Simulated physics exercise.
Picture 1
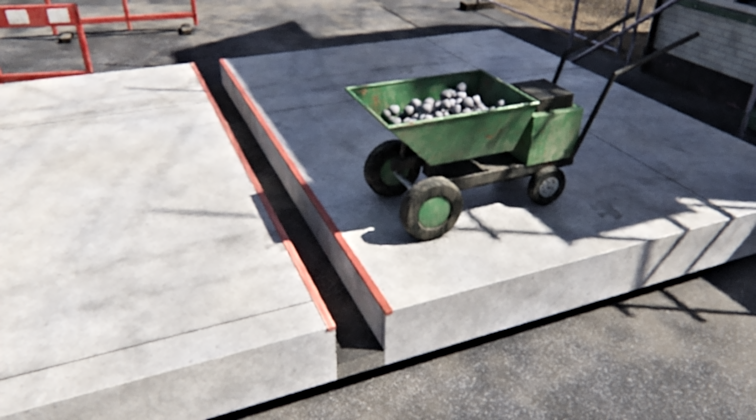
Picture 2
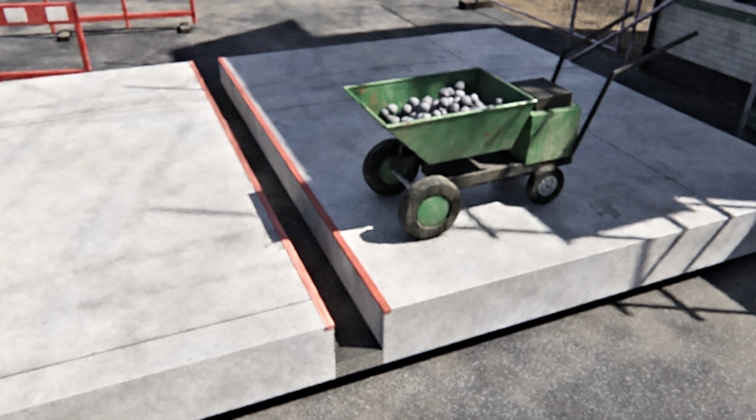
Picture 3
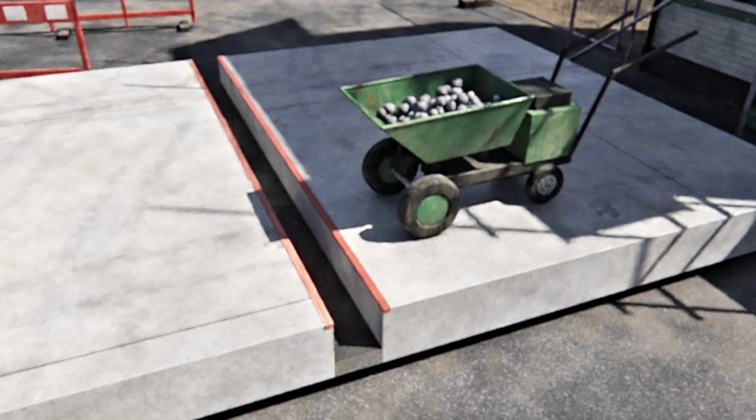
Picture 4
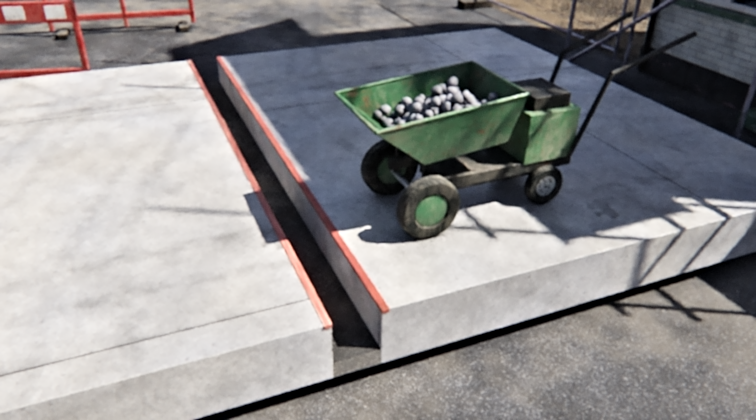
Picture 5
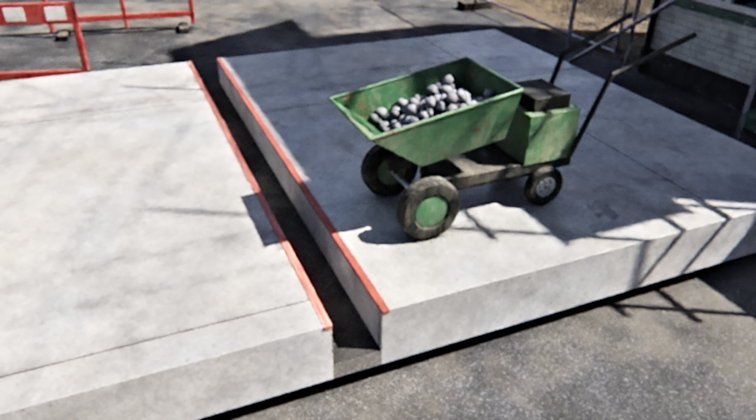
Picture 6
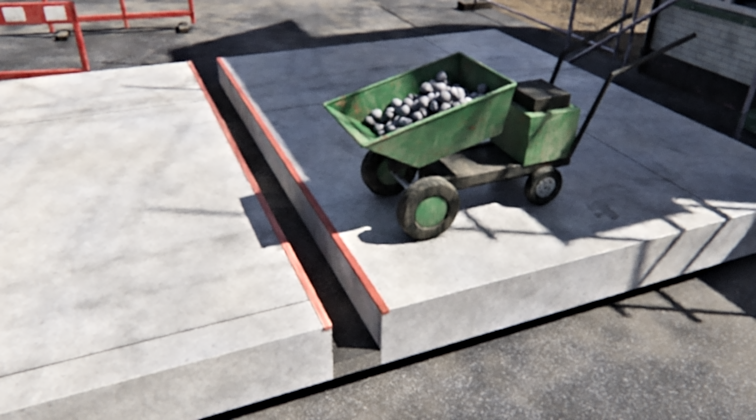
Green skip of a small power barrow loaded with round cobbles, tilting slightly forward to the left beside a narrow red-edged trench.
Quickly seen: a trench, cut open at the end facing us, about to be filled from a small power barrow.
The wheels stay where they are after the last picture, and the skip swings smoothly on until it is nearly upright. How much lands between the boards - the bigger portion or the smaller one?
Trench gets most.
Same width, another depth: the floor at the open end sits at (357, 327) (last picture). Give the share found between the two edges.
Estimate: Approx. 30 %.
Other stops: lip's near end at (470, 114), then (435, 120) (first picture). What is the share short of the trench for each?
I'd expect close to 40 per cent and then close to 10 per cent.
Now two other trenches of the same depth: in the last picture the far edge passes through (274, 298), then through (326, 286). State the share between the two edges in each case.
I'd say some 100 in a hundred, followed by 10 in a hundred.
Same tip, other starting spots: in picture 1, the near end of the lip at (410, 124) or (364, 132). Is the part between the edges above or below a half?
The greater portion first, the lesser portion second.
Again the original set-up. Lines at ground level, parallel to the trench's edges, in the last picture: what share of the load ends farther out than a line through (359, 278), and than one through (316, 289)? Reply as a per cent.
Estimate, first then second: 90 %, 30 %.
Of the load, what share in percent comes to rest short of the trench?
Roughly 0 per cent of the load.
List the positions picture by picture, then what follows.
The first picture shows lip of the skip near (388, 128), level; top of the load near (456, 110), round cobbles; first edge of the trench near (367, 277); far edge near (313, 290), the trench under half as wide as the skip, and about as deep as wide.
The second picture shows lip of the skip near (386, 127), level; top of the load near (467, 108).
The third picture shows lip of the skip near (382, 128), tipped barely; top of the load near (464, 106).
The fourth picture shows lip of the skip near (376, 133), tipped barely; top of the load near (459, 105).
The fifth picture shows lip of the skip near (370, 139), tipped a little; top of the load near (463, 103).
The sixth picture shows lip of the skip near (363, 146), tipped a little; top of the load near (457, 100); first edge of the trench near (363, 276); far edge near (309, 290).
Shortly afterwards, skip tipped well over; the whole lot in the skip.
Next, skip tipped steeply; the bulk in the skip; a little in or heaped over the trench; a little beyond it; only a few falling.
Some moments later, skip tipped right over; a little in the skip; near two thirds in or heaped over the trench; near a quarter beyond it.
In the end, skip tipped right over; a little in the skip; near two thirds in or heaped over the trench; near a quarter beyond it.
